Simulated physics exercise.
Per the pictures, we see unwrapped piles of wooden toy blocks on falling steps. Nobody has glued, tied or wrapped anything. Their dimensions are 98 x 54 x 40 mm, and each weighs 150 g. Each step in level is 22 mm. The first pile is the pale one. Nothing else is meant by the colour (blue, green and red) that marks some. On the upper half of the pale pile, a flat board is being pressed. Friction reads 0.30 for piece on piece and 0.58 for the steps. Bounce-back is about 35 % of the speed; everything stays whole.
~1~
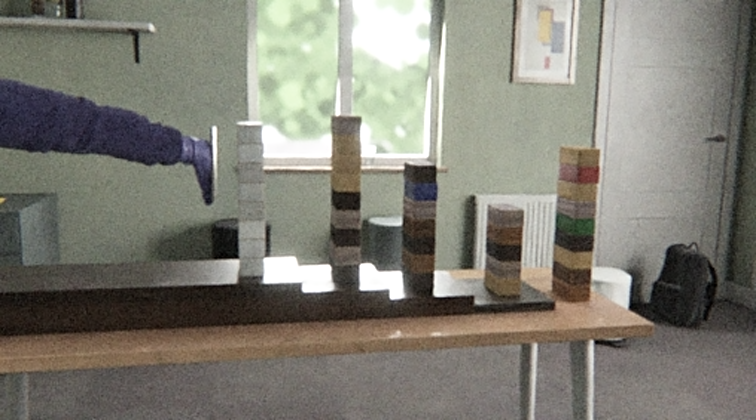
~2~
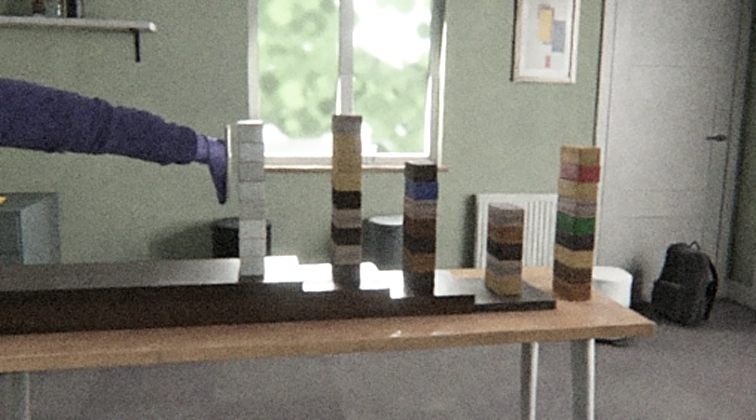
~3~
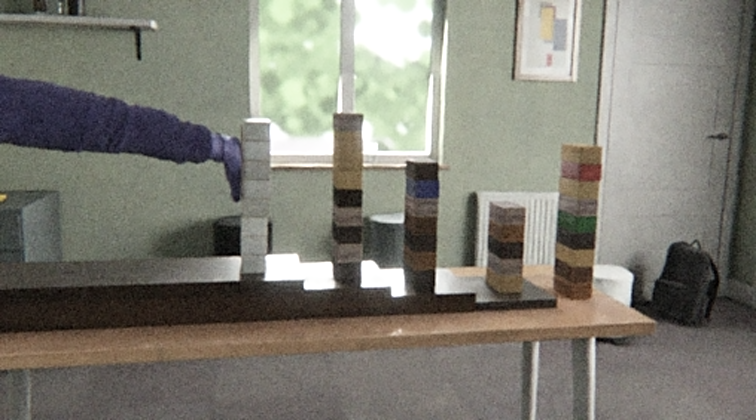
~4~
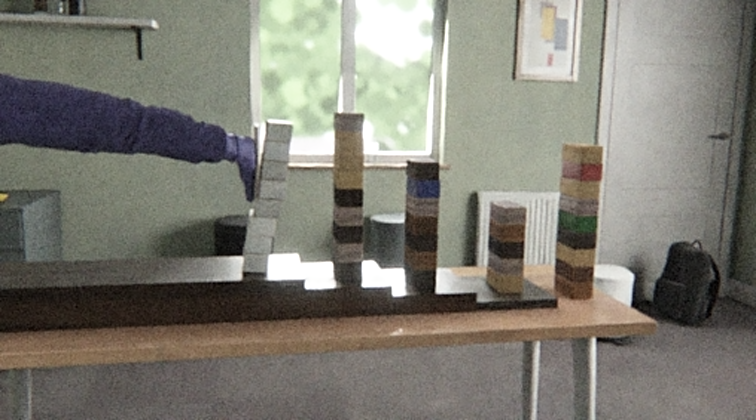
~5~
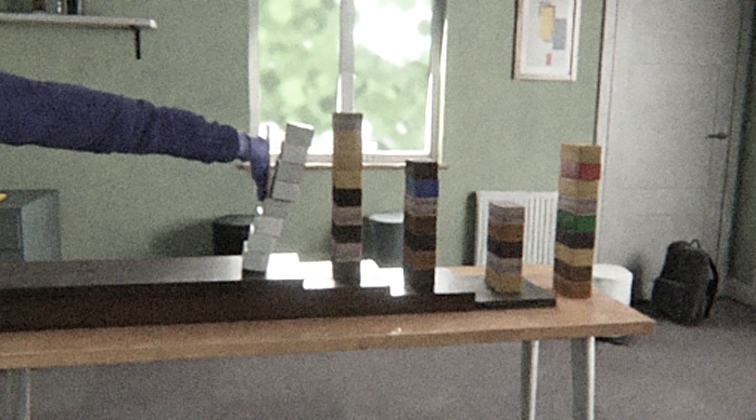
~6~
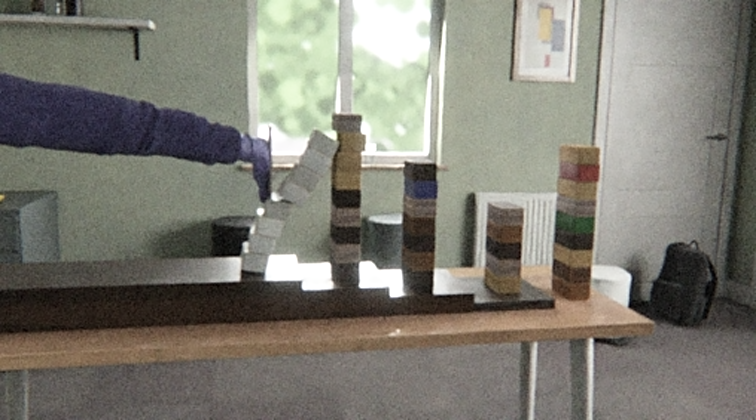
In a room with pale green walls, seen from the side at table height, a wooden table stands before a bright window, with a grey door and a dark backpack at right. Five stacks of blocks line dark descending steps and the tabletop, the pale one leftmost, the others mixed browns with blue, red and green. A purple-sleeved arm pushes a flat board rightward into the pale stack's upper half, bending it until its top leans against the next stack, shifting a block there, and the board stops.
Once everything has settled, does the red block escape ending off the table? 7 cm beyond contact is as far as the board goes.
No, it ends off the table.
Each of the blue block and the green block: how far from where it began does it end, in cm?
Blue ends up some 26 cm away; green ends up some 116 cm away.
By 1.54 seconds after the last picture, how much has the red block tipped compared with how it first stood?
It sits at about 40 degrees.
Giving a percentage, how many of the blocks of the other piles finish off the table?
About 35 per cent.
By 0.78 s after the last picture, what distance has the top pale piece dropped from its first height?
I'd put it at close to 20 cm below where it started.
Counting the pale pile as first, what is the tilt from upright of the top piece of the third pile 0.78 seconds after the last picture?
About 30°.
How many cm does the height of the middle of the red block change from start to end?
Net change: Some 103 cm lower.
Then, 0.78 s later than the last frame, 4 of the pale pile down; none of the 30 other blocks off the table, 15 disturbed; red block unmoved; blue block tilted 33°, 31 mm lower.
Then, 1.54 s later than the last frame, 4 of the pale pile down; 8 of the 30 other blocks off the table; red block tilted 36°, 62 cm lower; green block on its side.
When it is over, 7 of the pale pile down; 10 of the 30 other blocks off the table; red block upside down; green block upside down; blue block 10 cm lower.
